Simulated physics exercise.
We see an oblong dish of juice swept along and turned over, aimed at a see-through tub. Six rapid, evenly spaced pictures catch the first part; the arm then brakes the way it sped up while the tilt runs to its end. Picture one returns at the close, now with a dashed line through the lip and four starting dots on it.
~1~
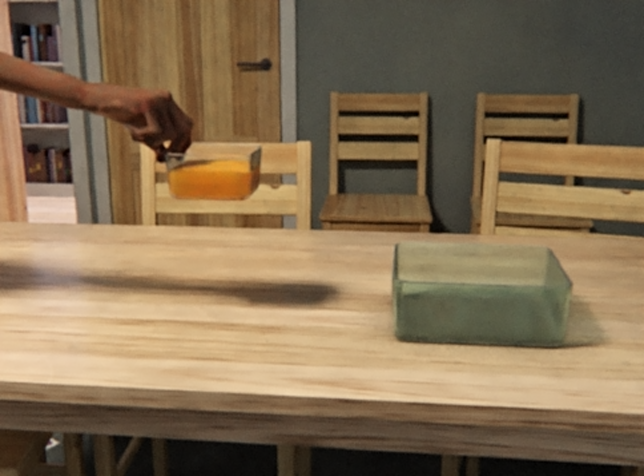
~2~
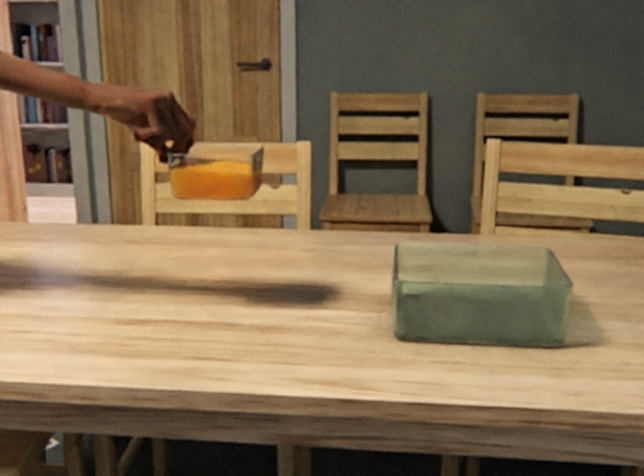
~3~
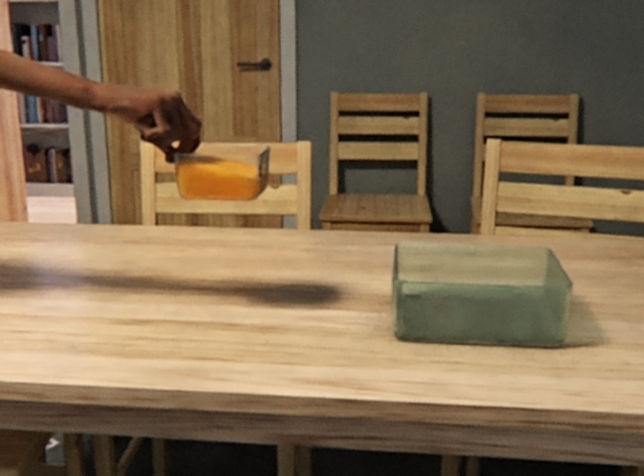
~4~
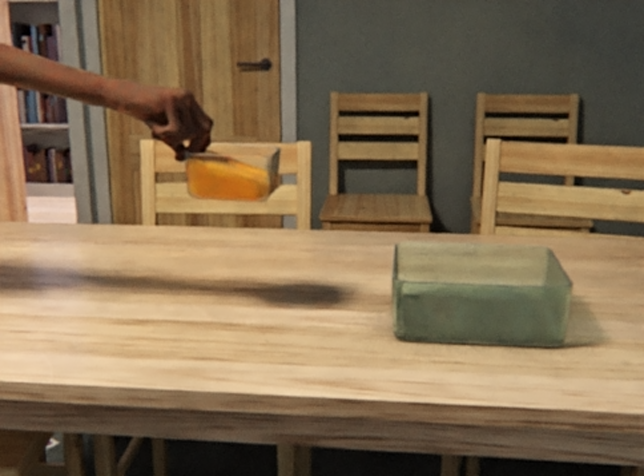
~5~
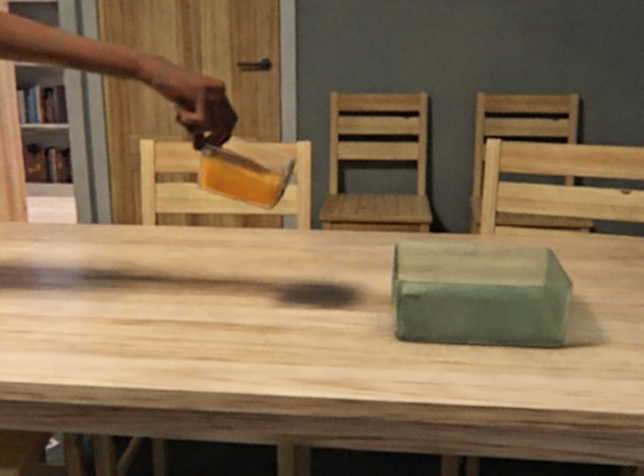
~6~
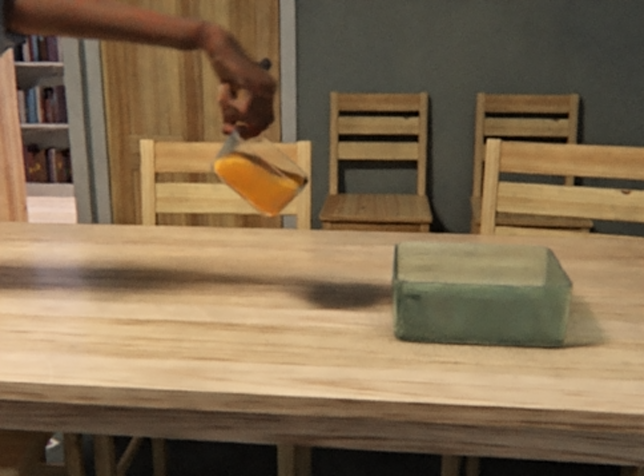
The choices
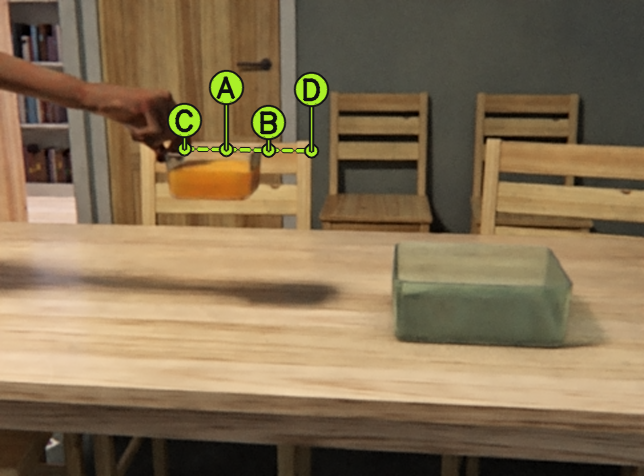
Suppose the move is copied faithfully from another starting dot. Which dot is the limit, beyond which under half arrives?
Use dot D.
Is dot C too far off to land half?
Yes.
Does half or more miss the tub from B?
Yes, it does.
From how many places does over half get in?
One.
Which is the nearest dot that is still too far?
Dot B.
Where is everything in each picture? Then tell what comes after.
The first frame shows upright, lip at (255, 150); tub from (393, 338) to (564, 345); nothing has left yet.
The second frame shows upright, lip at (257, 150); nothing has left yet.
The third frame shows upright, lip at (264, 150); nothing has left yet.
The fourth frame shows upright, lip at (275, 151); nothing has left yet.
The fifth frame shows tipped about 16°, lip at (291, 162); nothing has left yet.
The sixth frame shows tipped about 40°, lip at (305, 182); nothing has left yet.
On the marked copy, A at (226, 149); B at (268, 150); C at (184, 148); D at (311, 151).
For dot A, about 0 % lands in the tub, 100 % falls short.
For dot B, about 7 % lands in the tub, 90 % falls short and 3 % goes beside or beyond.
For dot C, about 0 % lands in the tub, 100 % falls short.
For dot D, about 84 % lands in the tub, 3 % falls short and 12 % goes beside or beyond.
